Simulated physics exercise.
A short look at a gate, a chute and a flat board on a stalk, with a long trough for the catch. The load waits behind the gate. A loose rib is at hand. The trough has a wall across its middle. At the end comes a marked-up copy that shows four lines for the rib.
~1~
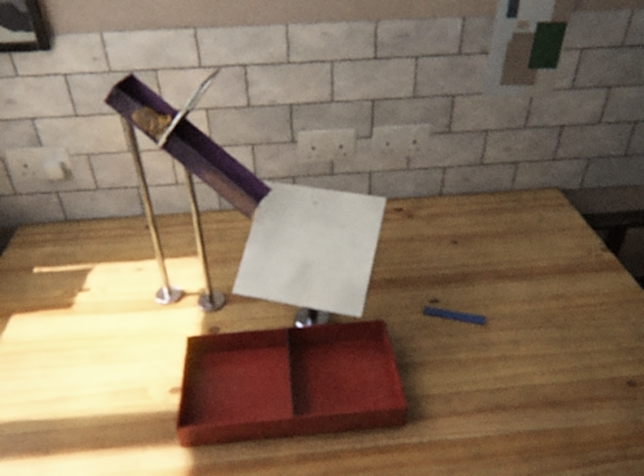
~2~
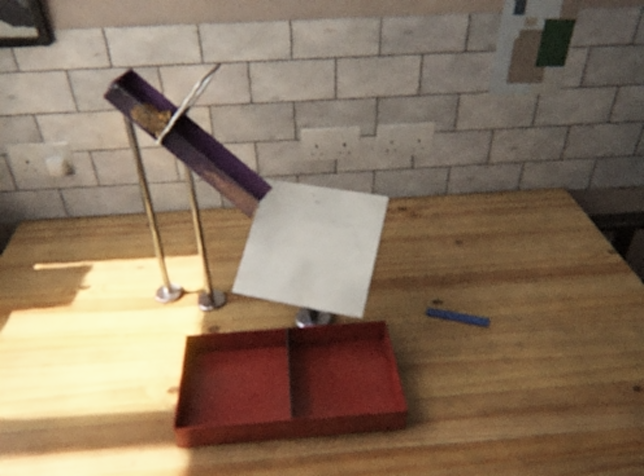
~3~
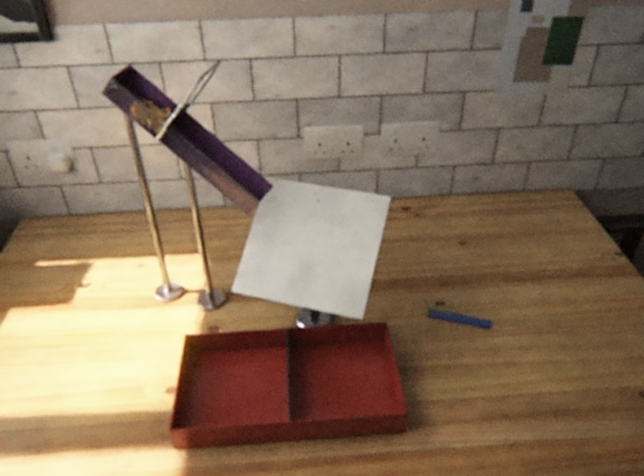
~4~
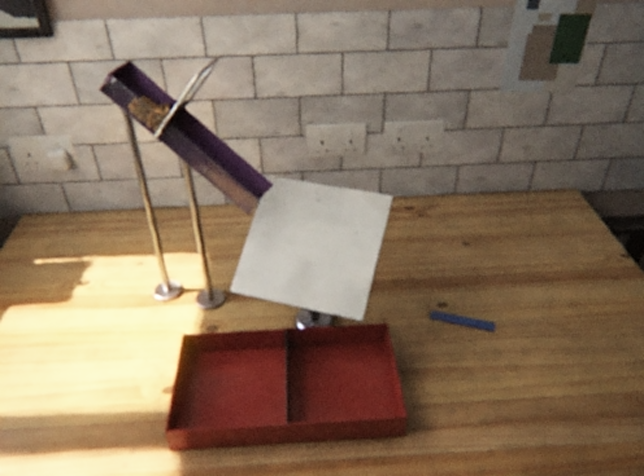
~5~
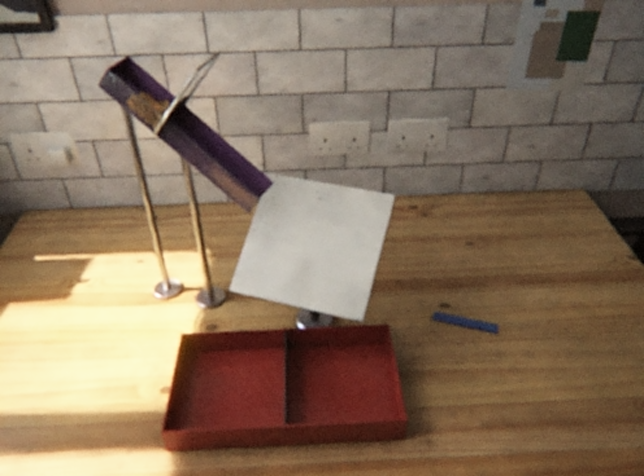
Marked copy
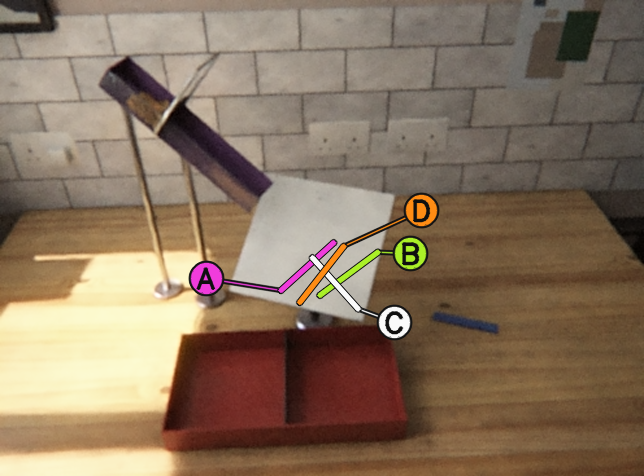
On a wooden table by a tiled wall, a purple chute held a small brown load behind its gate, above a tilted white board and a divided red trough; nothing moved except the view, which drifted slightly.
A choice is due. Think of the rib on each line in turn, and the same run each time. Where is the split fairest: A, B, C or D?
Line B.
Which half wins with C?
The right half.
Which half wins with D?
Left.
On the marked copy, line A from (333, 242) to (280, 290); line B from (378, 252) to (319, 295); line C from (312, 257) to (358, 308); line D from (343, 246) to (299, 302).
With A, of what is caught, most in the left half, about a quarter in the right.
With B, of what is caught, about half in the left half, about half in the right.
With C, of what is caught, a small part in the left half, most in the right.
With D, of what is caught, most in the left half, a small part in the right.
